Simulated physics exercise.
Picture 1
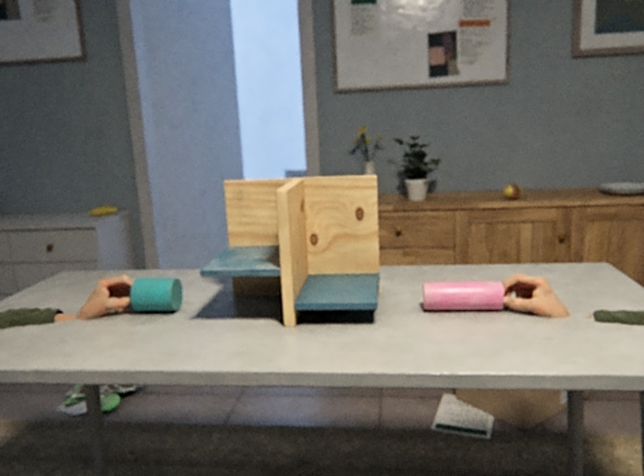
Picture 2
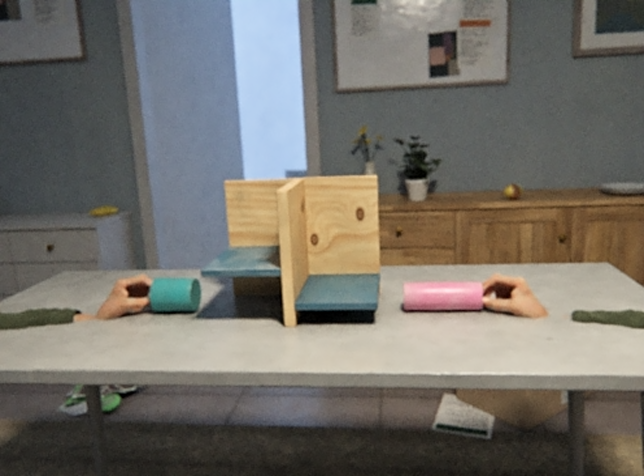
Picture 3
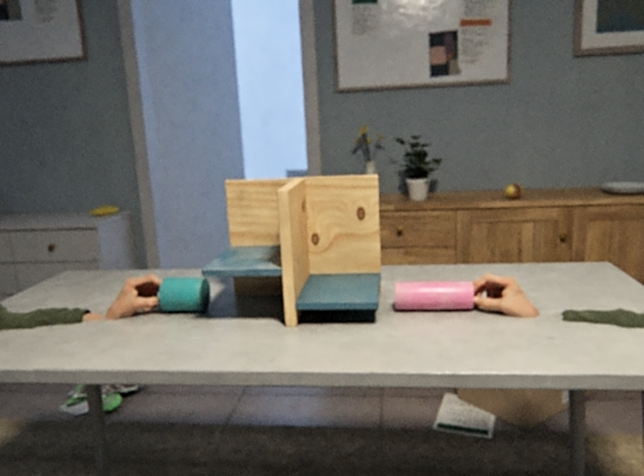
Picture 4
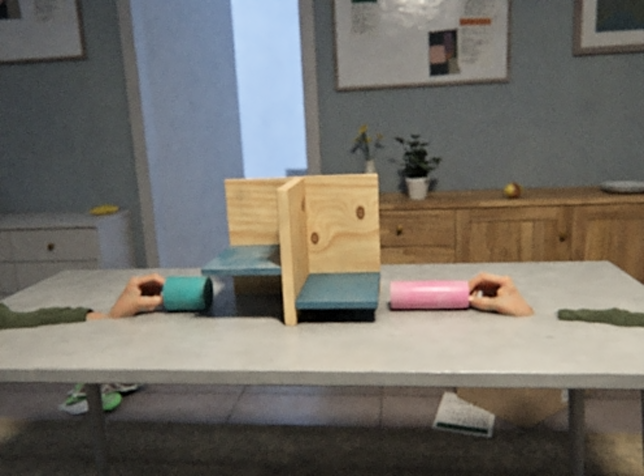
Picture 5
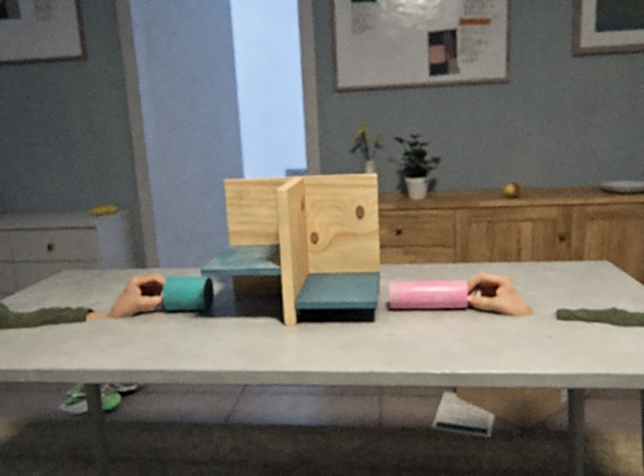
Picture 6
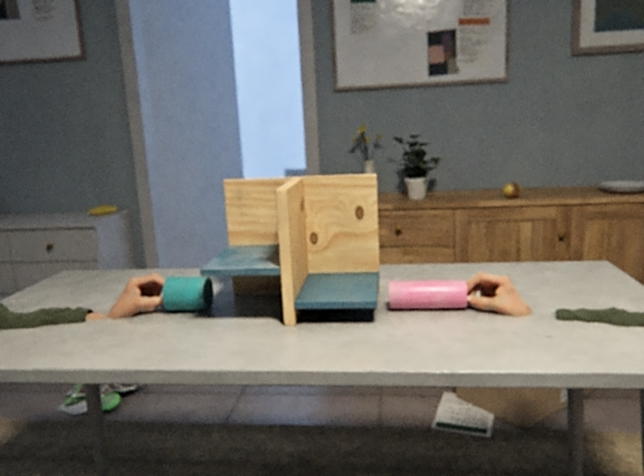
On a grey table, two hands slide a turquoise cylinder and a pink cylinder inward.
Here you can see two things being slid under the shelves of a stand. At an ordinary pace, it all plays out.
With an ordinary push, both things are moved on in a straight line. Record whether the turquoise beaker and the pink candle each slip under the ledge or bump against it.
Noted: The turquoise beaker slips under; the pink candle bumps against it.
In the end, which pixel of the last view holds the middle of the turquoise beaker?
Resting spot: Approximately (241, 293).
Then, 0.26 s past the last view, turquoise beaker sliding up to the opening near (198, 293); pink candle sliding up to the opening near (416, 295).
Then, 0.50 s past the last view, turquoise beaker part of the way in near (224, 293); pink candle stopped at the opening near (416, 295).
Finally, the turquoise beaker slides in, near (241, 293); the pink candle catches on the edge, near (416, 295).
